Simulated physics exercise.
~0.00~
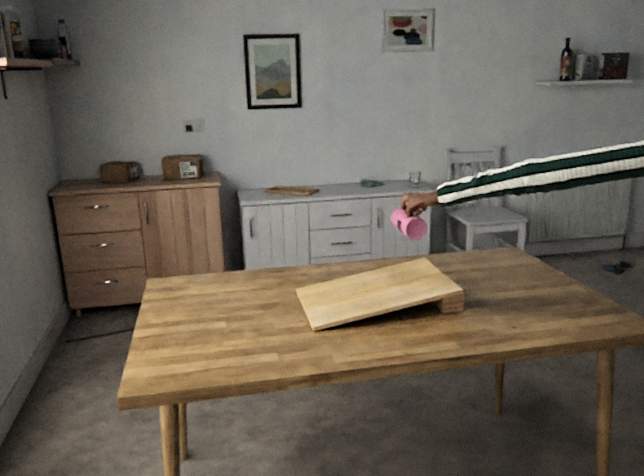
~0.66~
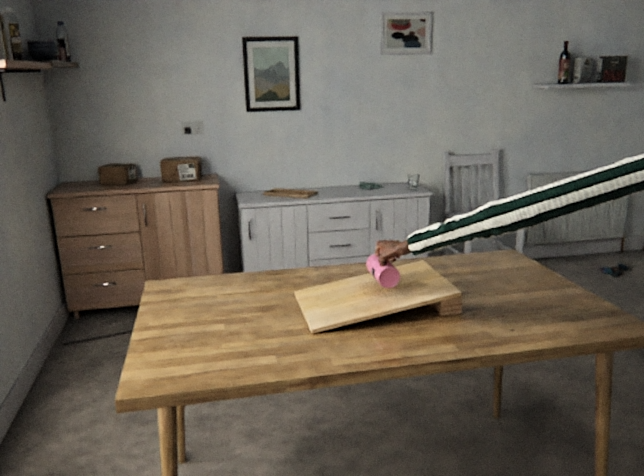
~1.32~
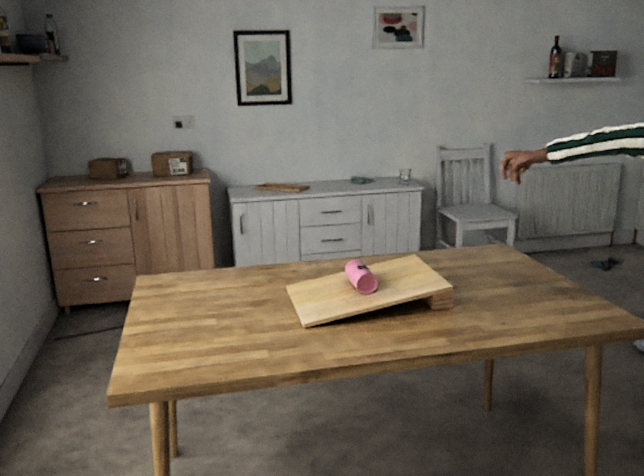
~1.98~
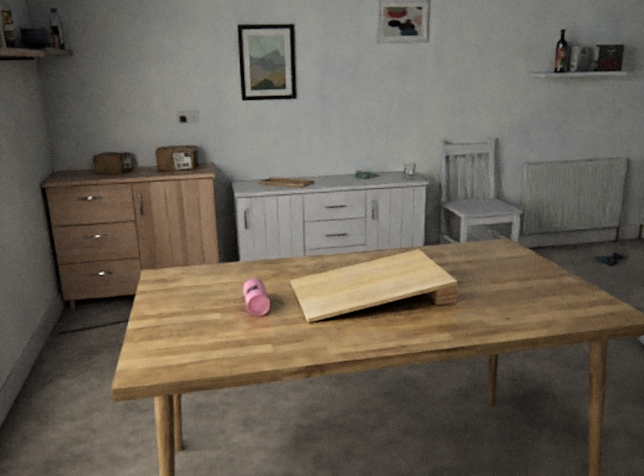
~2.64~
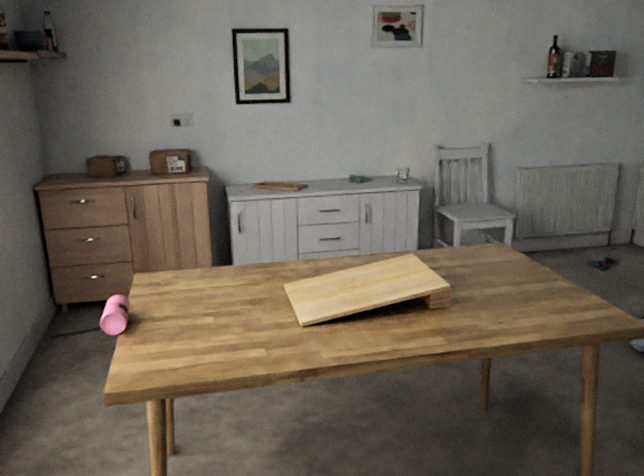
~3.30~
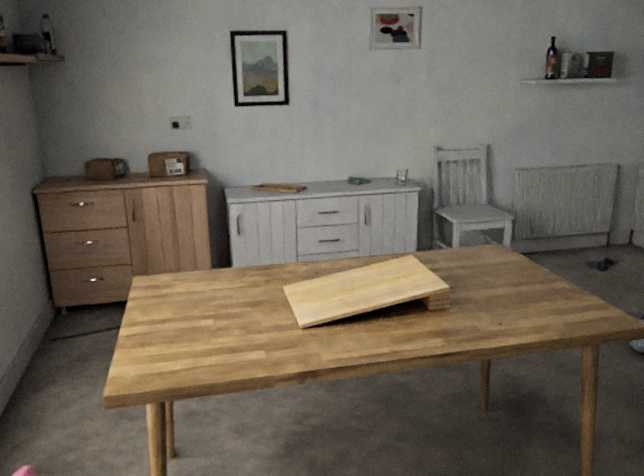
A pink jar rolled down a sloping board after a hand laid it there on its side and drew back, then it carried on left across the wooden table and dropped off the edge toward the floor, while the board stayed put.
